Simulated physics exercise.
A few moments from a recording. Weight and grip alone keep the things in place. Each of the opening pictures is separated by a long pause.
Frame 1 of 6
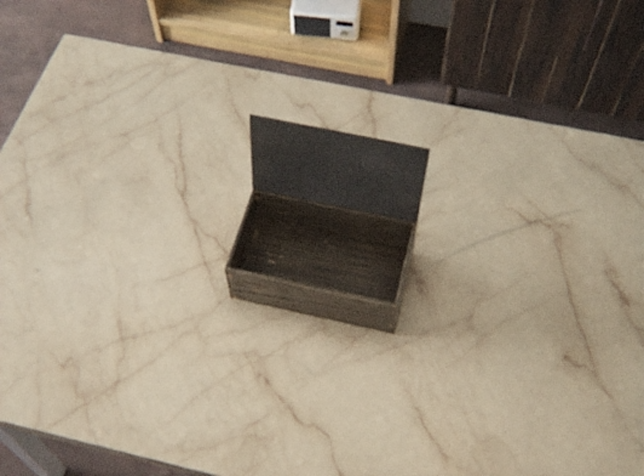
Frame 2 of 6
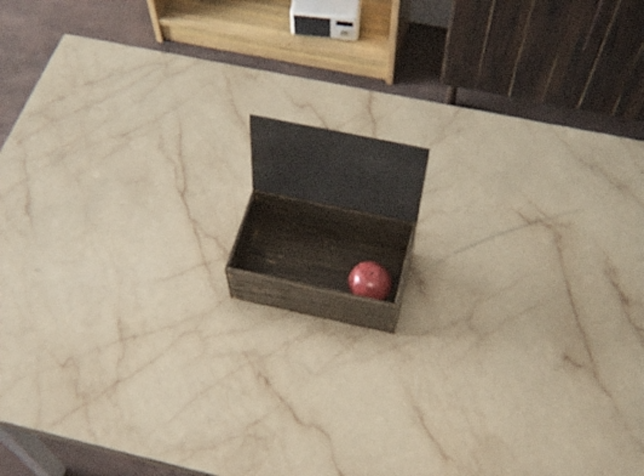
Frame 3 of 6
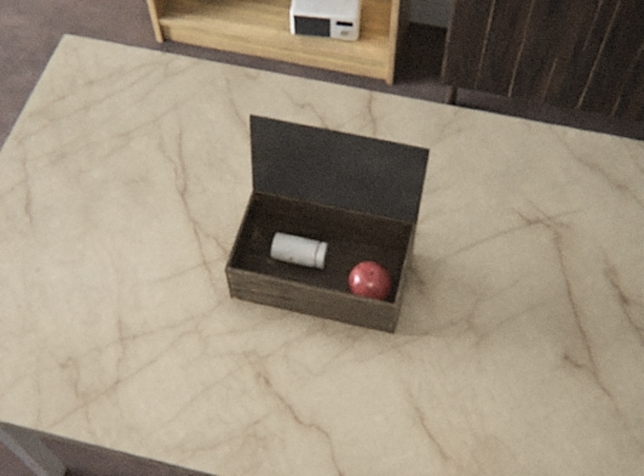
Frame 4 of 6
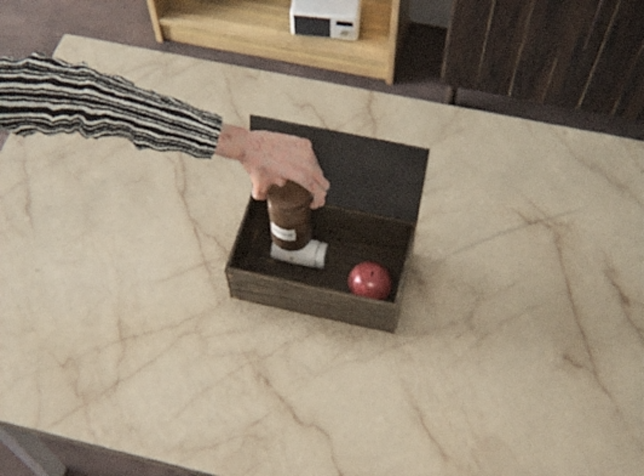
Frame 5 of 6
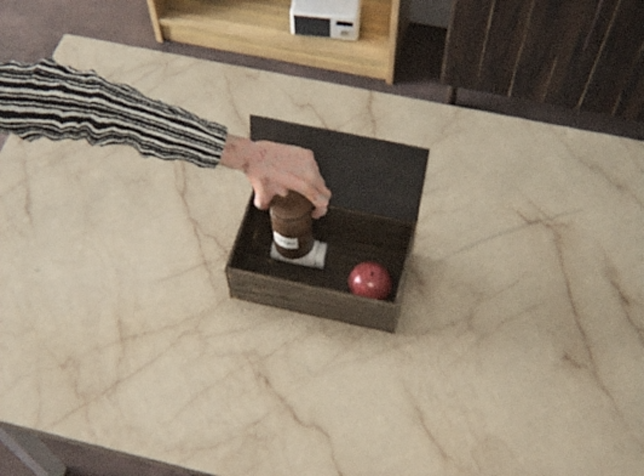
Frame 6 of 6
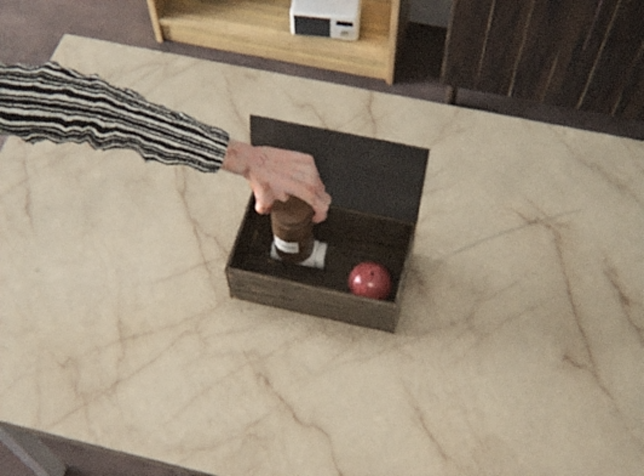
An open box gains a red apple, then a white container, before a hand lowers in a brown jar.
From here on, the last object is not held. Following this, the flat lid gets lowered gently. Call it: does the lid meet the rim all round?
No, the lid is held open.
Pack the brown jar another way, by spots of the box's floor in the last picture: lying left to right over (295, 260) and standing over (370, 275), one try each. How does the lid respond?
First try: It closes; second try: It sits on the rim.
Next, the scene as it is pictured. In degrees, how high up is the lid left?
Near 25° up from the rim.
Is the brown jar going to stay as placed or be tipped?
Observation: The brown jar tilts over.
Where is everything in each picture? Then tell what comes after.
The last thing is not in view yet, in the first picture.
The last thing is not in view yet; red apple (370, 283), in the second picture.
The last thing is not in view yet; red apple (370, 283), in the third picture.
Still above its spot; brown jar (290, 213); red apple (370, 283), in the fourth picture.
Still above its spot; brown jar (293, 222); red apple (370, 283), in the fifth picture.
Put in, still held; brown jar (293, 226); red apple (370, 283), in the sixth picture.
Then, 0.90 s later than the last frame, lid starting down; brown jar tilted by 35° near (288, 255); white shaker moved about its own width.
Then, 1.60 s later than the last frame, lid 56° above the rim; brown jar tilted by 35° near (288, 255); white shaker moved about its own width.
Then, 2.20 s later than the last frame, lid 27° above the rim; brown jar tilted by 35° near (288, 255); white shaker moved about its own width.
When it is over, lid 27° above the rim; lying over in the box, brown jar; the other 2 as before. End places, in pixels of the last picture, brown jar near (288, 255).
